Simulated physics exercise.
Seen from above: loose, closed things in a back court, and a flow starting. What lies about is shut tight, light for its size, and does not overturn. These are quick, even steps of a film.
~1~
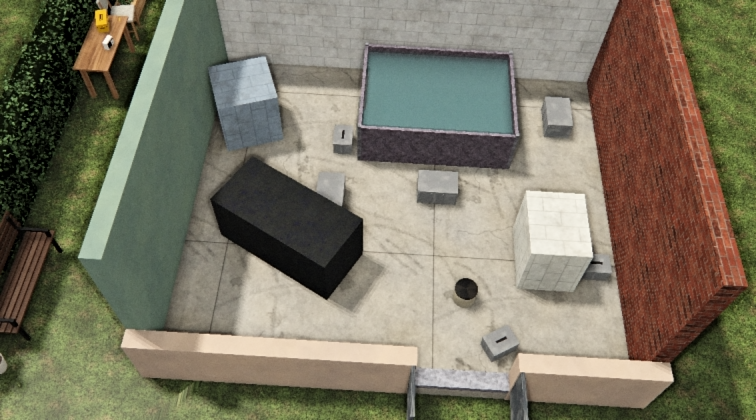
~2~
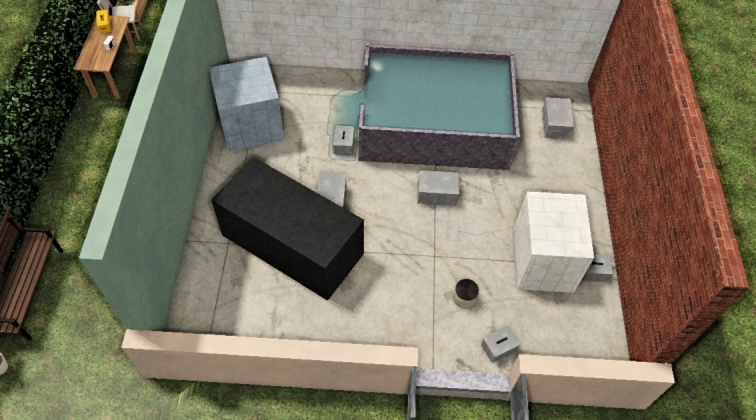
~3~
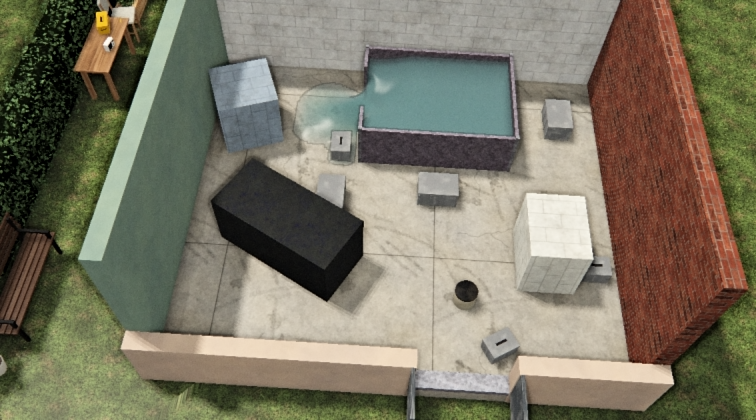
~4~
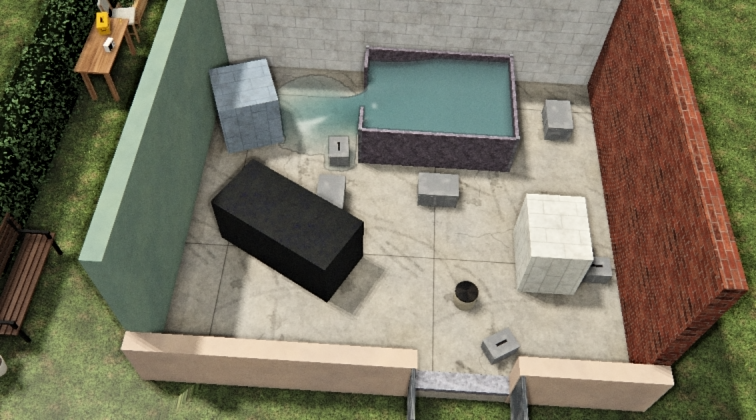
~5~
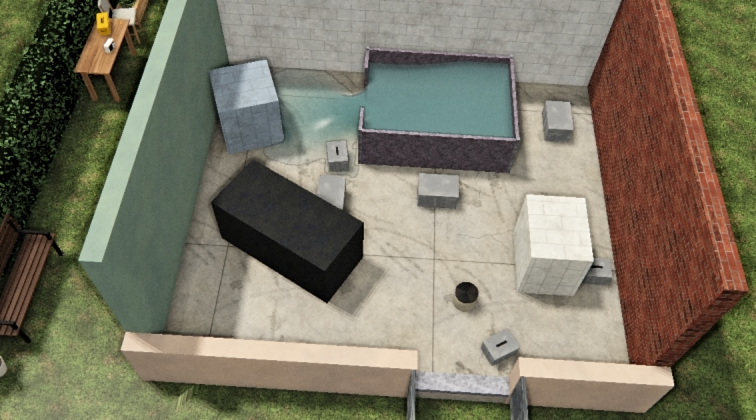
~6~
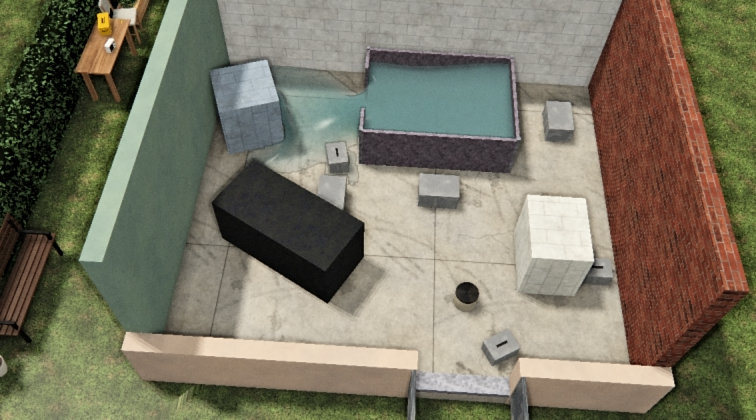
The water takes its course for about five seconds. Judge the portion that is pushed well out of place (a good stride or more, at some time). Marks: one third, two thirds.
Share: Under a third.
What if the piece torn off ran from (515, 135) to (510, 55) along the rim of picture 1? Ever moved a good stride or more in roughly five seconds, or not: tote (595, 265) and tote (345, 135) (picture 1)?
As listed: That far or more, under that.
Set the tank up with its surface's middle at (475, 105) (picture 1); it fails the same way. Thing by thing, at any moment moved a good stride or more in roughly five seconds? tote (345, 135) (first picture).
For that one: Yes.
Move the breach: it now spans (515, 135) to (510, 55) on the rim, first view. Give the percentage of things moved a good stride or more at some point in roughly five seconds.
About 90 per cent.
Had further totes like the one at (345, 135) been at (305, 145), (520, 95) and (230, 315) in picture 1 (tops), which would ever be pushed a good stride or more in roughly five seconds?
As listed: Swept aside, no, yes.
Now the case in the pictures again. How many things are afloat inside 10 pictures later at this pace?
It comes to 0.
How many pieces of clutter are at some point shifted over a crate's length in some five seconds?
I count 1.
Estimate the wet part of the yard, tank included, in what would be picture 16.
I make it 35 per cent.
A moment on, 0 of 8 are well off their spots; 0 afloat.
Next, 0 of 8 are well off their spots; 0 afloat.
Later, 1 of 8 are well off their spots; 0 afloat.
In the end, 1 of 8 are well off their spots, and 1 have been at some point; 0 afloat.
